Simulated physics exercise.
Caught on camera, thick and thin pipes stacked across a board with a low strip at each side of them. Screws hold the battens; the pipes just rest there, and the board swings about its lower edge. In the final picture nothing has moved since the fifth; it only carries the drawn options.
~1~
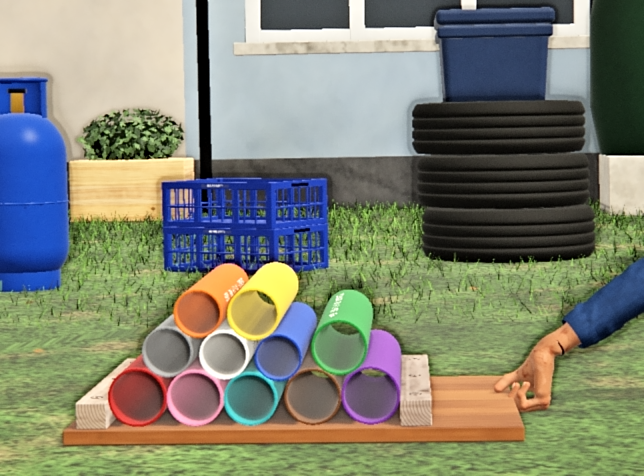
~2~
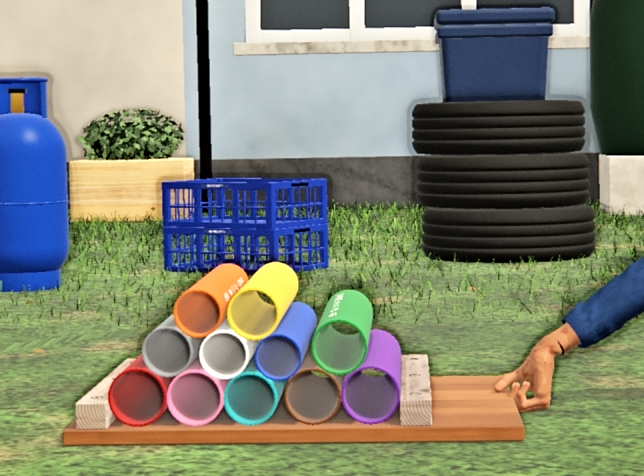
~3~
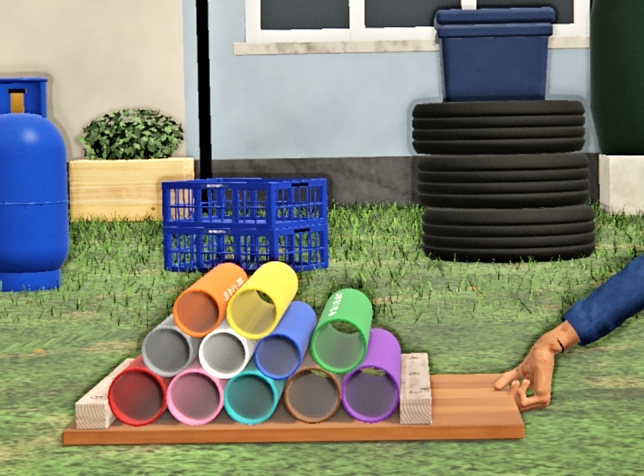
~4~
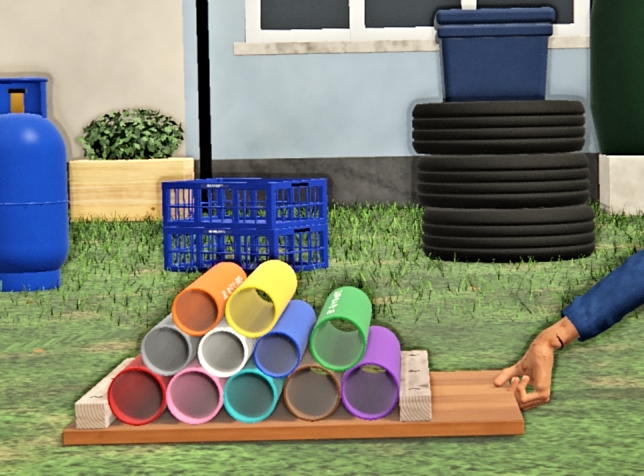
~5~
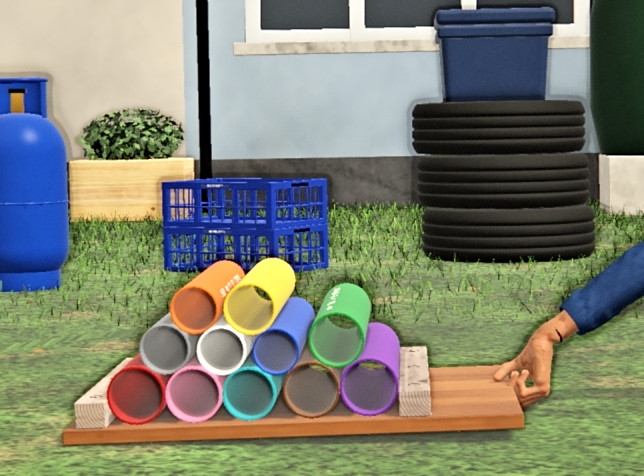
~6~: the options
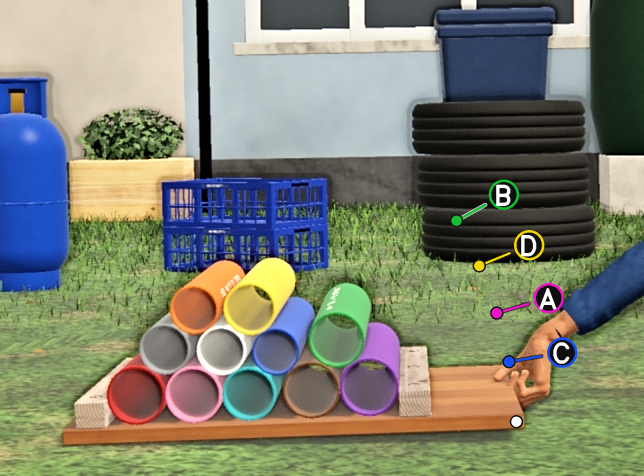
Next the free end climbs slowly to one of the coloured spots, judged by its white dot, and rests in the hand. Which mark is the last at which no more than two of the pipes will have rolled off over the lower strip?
B is the limit.
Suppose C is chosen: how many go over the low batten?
It comes to none.
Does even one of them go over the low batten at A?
No, at A.
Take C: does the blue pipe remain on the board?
Yes, with C.
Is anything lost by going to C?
No.
On the marked copy, A at (497, 313); B at (457, 221); C at (509, 362); D at (479, 266); the white dot at (517, 422).
Following B. Soon after the start, board at 16°.
Later, board at 28°.
In the end, board at 28°, none over the low batten.
As for the rest, A none over the low batten; C none over the low batten; D none over the low batten.
